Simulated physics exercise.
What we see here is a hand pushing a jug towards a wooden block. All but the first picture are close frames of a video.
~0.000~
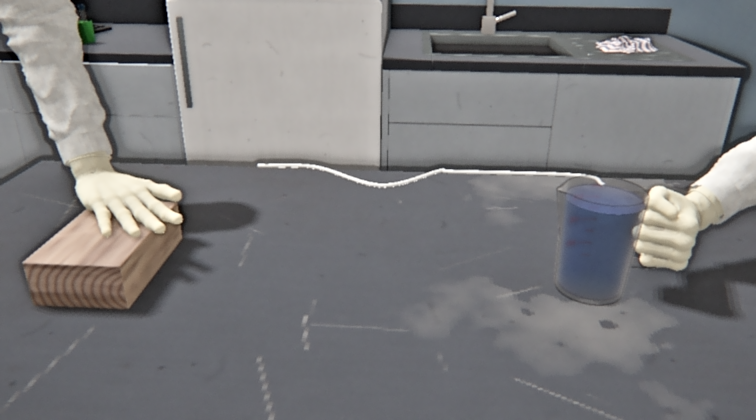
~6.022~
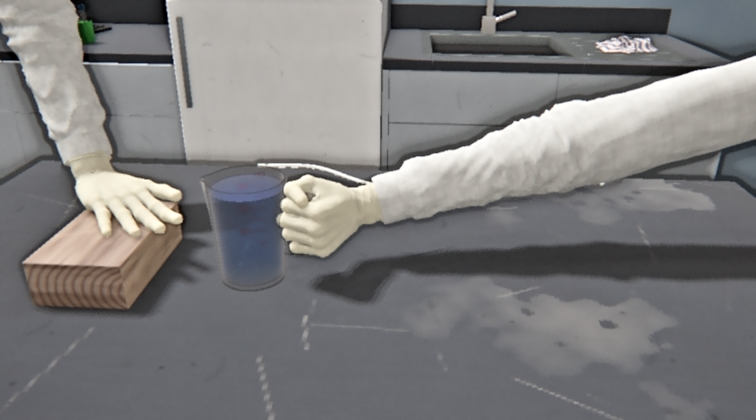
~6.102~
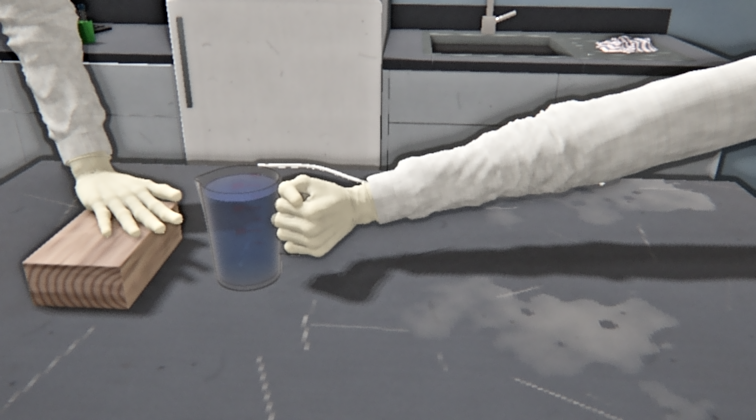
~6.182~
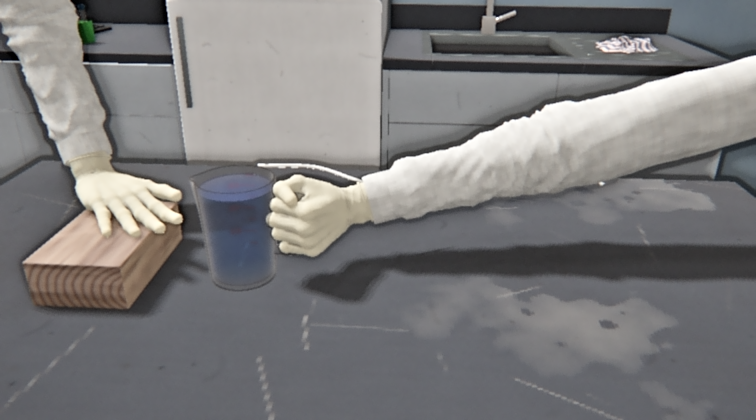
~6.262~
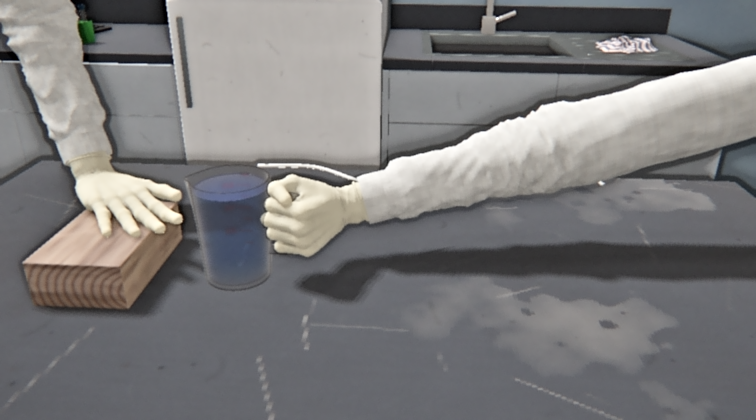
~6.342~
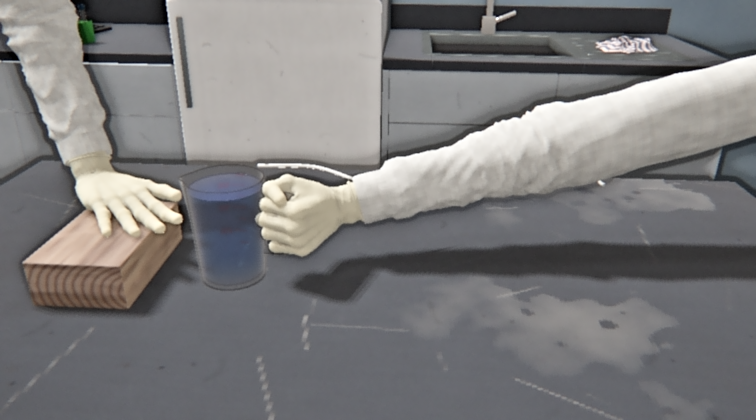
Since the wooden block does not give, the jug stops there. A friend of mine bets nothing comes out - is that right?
Yes, it all stays in.
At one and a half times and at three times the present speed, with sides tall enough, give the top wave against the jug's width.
It climbs to 10 per cent first and to 20 per cent second.
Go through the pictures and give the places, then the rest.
At rest; jug (597, 238) nearly full; wooden block (112, 249), in the first frame.
Under way; jug nearly full, surface at (247, 188), in the second frame.
Moved on by about 5 px; jug (245, 225) nearly full, in the third frame.
Moved on by about 5 px; jug nearly full, surface at (236, 188), in the fourth frame.
Moved on by about 5 px; jug (235, 225) nearly full, in the fifth frame.
Moved on by about 5 px; jug nearly full, surface at (226, 187); wooden block (112, 249), in the sixth frame.
After 7.0 s, the jug meets the wooden block.
After 7.0 s, the dyed water surges up the wall; the wave climbs under half way to the rim.
After 7.9 s, the jug stands at the wooden block; nothing has left it.
